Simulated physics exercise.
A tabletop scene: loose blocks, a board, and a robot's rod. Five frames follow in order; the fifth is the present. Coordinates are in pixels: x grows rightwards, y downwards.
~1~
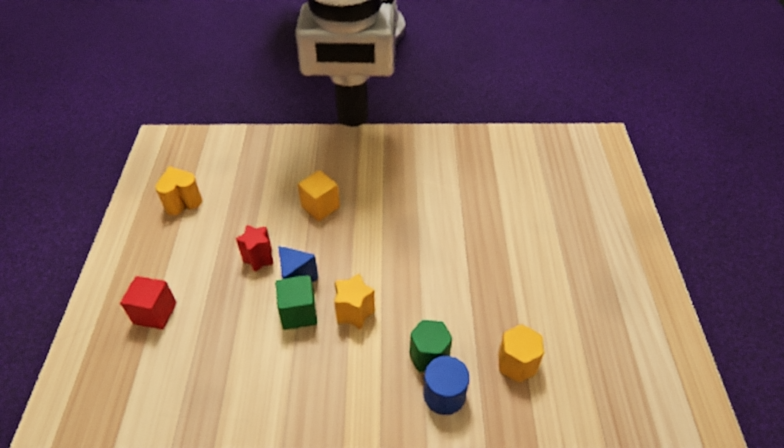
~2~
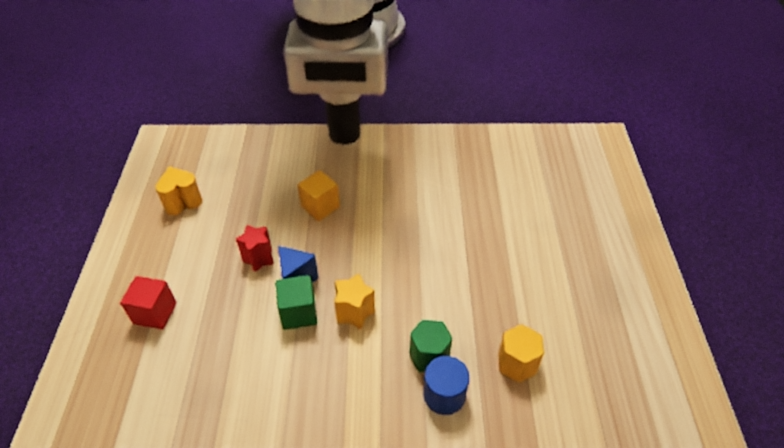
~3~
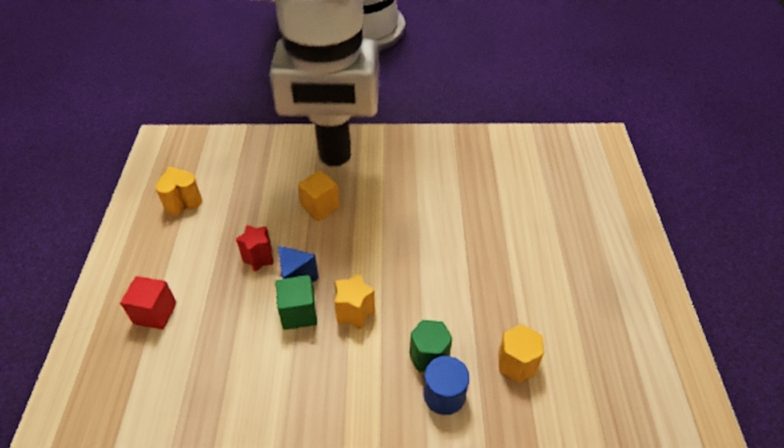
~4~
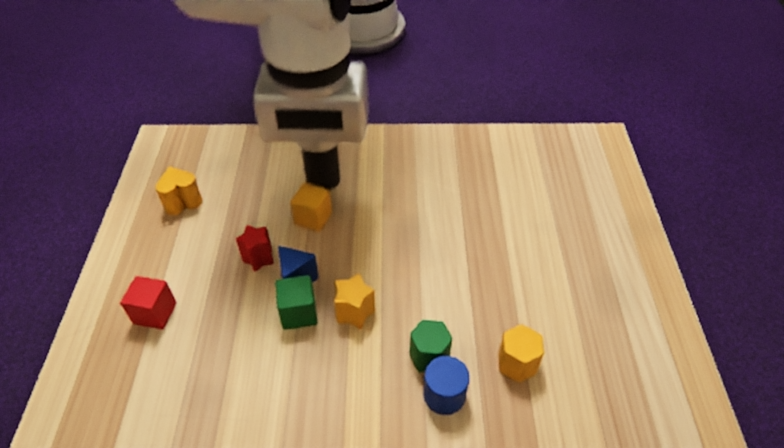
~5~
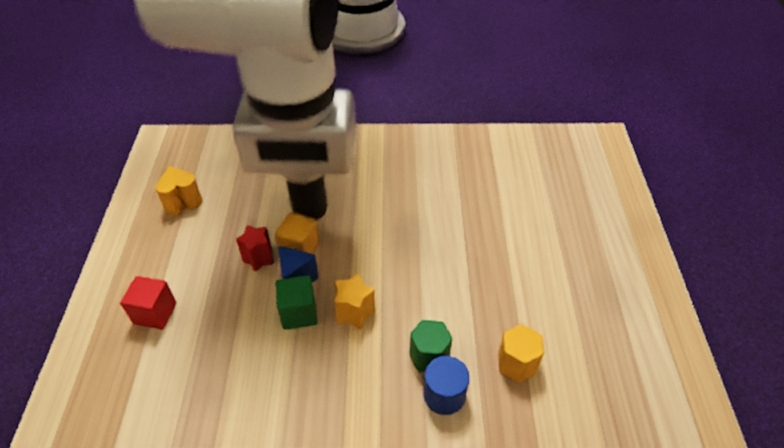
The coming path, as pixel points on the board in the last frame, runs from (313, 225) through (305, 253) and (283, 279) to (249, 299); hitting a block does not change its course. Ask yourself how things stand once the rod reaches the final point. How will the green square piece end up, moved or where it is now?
It shifts position.
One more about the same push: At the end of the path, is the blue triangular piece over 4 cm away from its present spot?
I'd say yes.
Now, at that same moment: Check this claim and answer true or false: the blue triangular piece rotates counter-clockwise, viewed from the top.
It is true.
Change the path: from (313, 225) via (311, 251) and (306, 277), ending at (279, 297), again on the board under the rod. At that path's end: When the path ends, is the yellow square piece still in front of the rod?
Yes - that is the case.
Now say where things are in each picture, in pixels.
In the first picture, rod tip (353, 118); block tops, red star (253, 236); blue triangular piece (292, 259); green square piece (294, 291); yellow square piece (317, 184).
In the second picture, rod (345, 135); blocks unchanged.
In the third picture, rod (335, 156); blocks unchanged.
In the fourth picture, rod (324, 181); yellow square piece (310, 195).
In the fifth picture, rod (310, 210); red star (253, 236); blue triangular piece (292, 259); green square piece (294, 291); yellow square piece (295, 227).
The first path, step by step. One third of the way, rod (301, 239); blue triangular piece (282, 284); green square piece (292, 308), turned 30° anticlockwise; yellow square piece (284, 257).
Two thirds of the way, rod (279, 265); blue triangular piece (271, 314); green square piece (292, 334), turned 45° anticlockwise; yellow square piece (264, 287), turned 15° anticlockwise.
At the end, rod (244, 284); red star in place; blue triangular piece (259, 331), turned 40° anticlockwise; green square piece (291, 341), turned 65° anticlockwise; yellow square piece (237, 311), turned 45° anticlockwise.
